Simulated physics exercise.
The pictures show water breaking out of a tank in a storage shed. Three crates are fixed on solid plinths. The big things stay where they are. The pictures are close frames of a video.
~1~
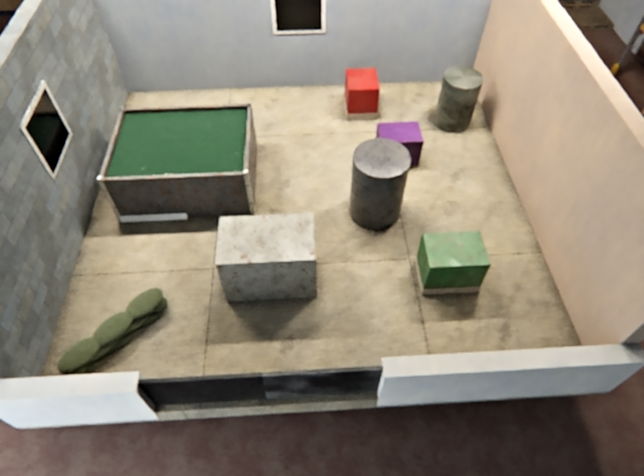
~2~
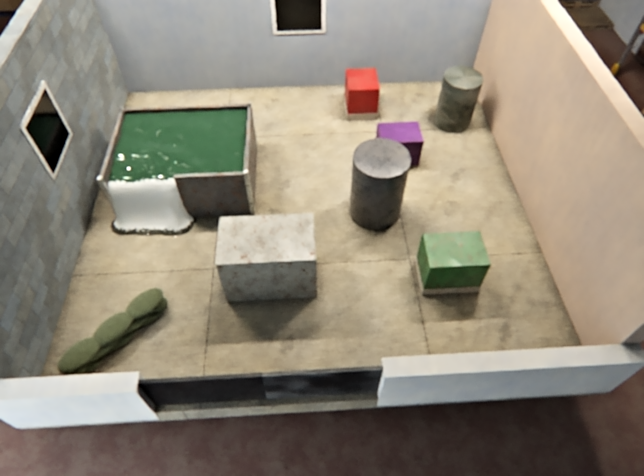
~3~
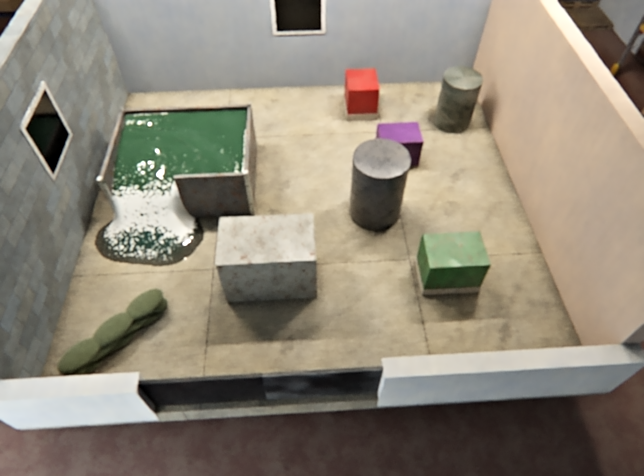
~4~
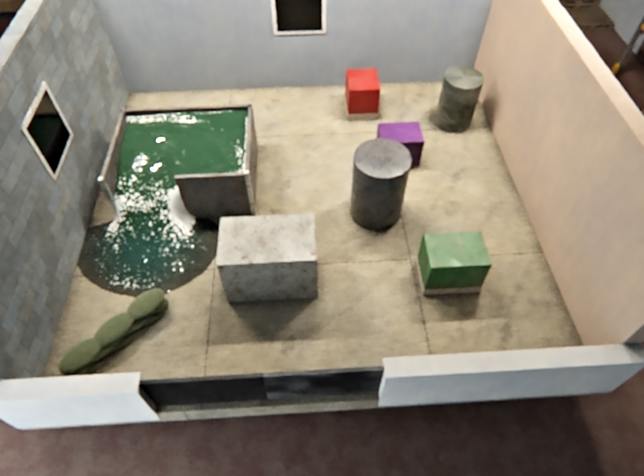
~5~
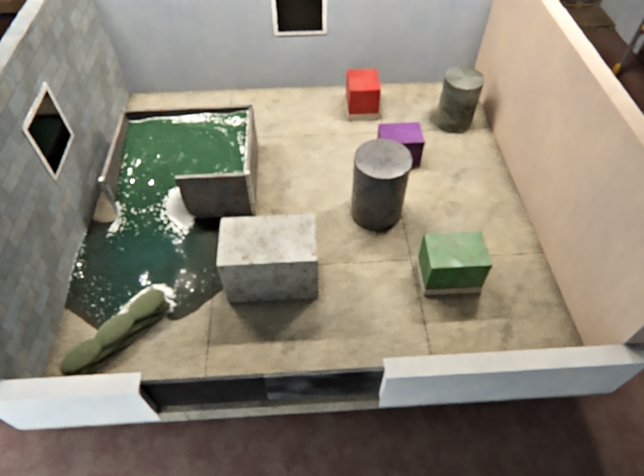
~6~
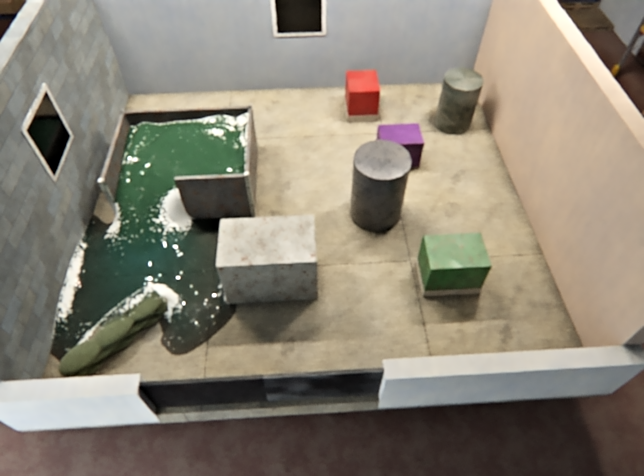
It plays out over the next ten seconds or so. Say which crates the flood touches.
The red crate escapes dry; the purple crate is wetted; the green crate is wetted.
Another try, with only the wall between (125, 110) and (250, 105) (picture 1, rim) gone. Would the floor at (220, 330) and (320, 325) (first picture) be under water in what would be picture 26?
In turn: No water, free of water.
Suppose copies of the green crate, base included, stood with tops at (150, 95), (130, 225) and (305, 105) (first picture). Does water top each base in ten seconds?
In turn: Remains dry, gets wet, remains dry.
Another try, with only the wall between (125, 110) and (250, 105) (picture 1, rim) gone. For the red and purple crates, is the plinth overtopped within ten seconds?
Red is wetted, purple is soaked.
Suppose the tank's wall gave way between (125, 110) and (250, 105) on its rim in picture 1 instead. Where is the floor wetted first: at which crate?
The red one.
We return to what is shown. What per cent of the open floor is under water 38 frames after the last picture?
Some 75 per cent.
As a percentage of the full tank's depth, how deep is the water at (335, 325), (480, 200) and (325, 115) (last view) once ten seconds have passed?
Roughly 8, 8 and 8 per cent, in turn.
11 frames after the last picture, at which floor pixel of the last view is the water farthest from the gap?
Around (472, 377).
A moment on, water covers 20 % of the floor; the red crate not reached, the purple crate not reached, the green crate not reached.
Next, water covers 25 % of the floor; the red crate not reached, the purple crate not reached, the green crate not reached.
Then, water covers 40 % of the floor; the red crate not reached, the purple crate not reached, the green crate water round its plinth.
Later, water covers 75 % of the floor; the red crate not reached, the purple crate water round its plinth, the green crate water round its plinth.
In the end, water covers 100 % of the floor; the red crate stayed above the water, the purple crate was topped, the green crate was topped.
